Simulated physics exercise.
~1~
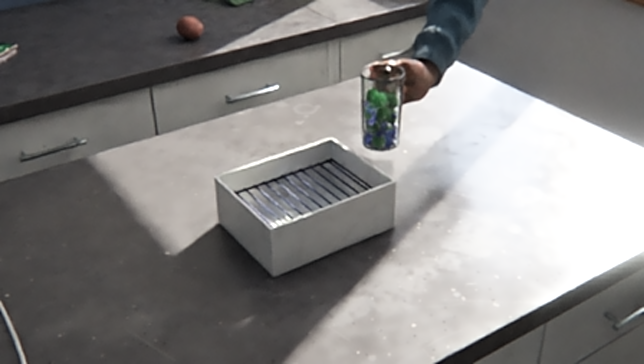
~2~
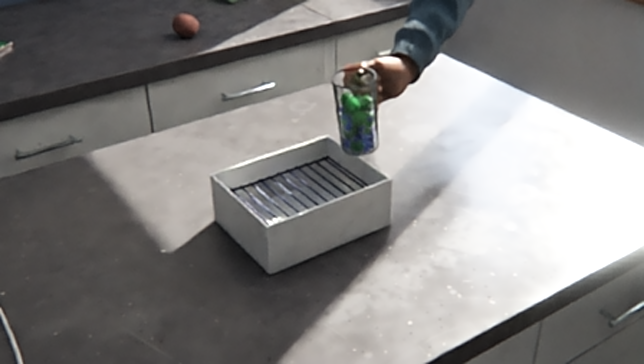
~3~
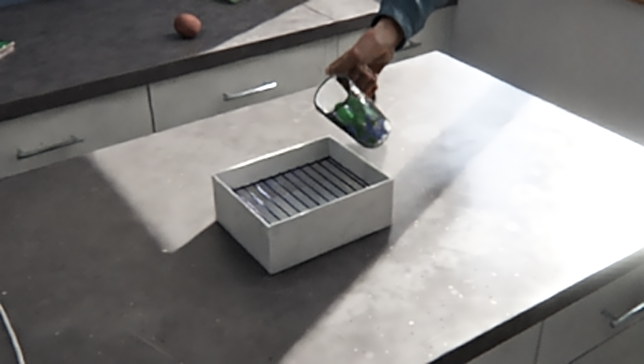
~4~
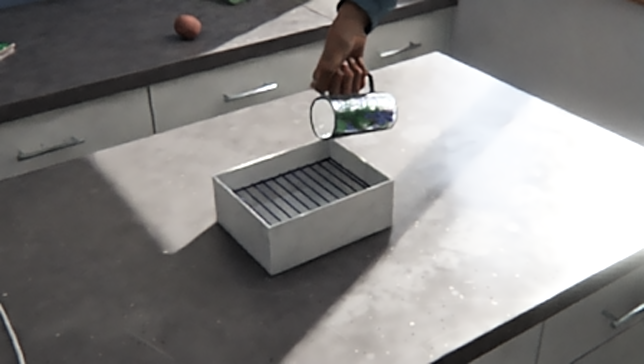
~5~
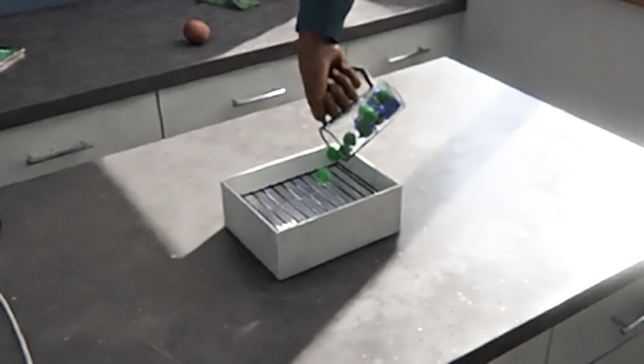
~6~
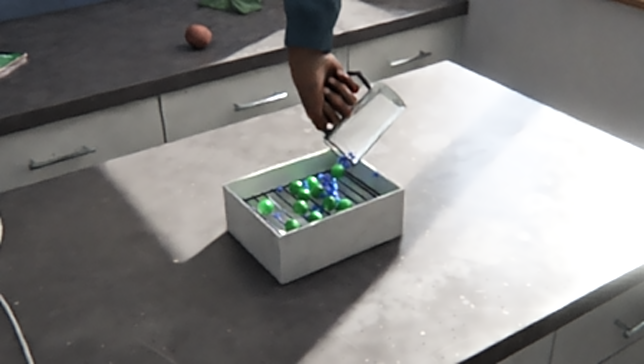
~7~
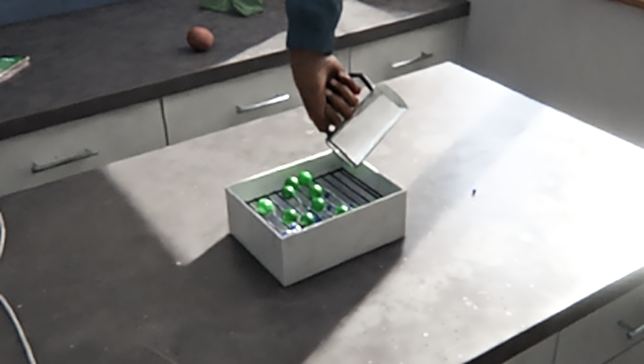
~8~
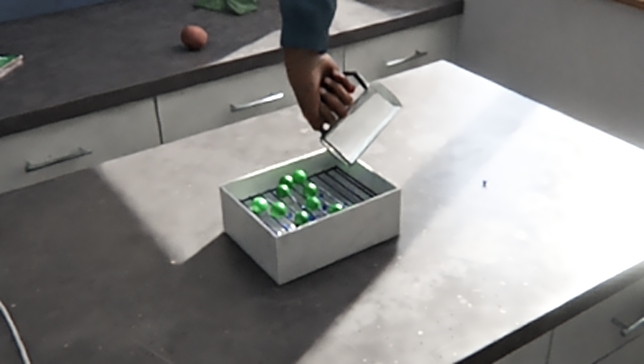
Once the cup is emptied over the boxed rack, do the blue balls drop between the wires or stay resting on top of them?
The blue balls drop between the wires, while the green ones are left resting on top.
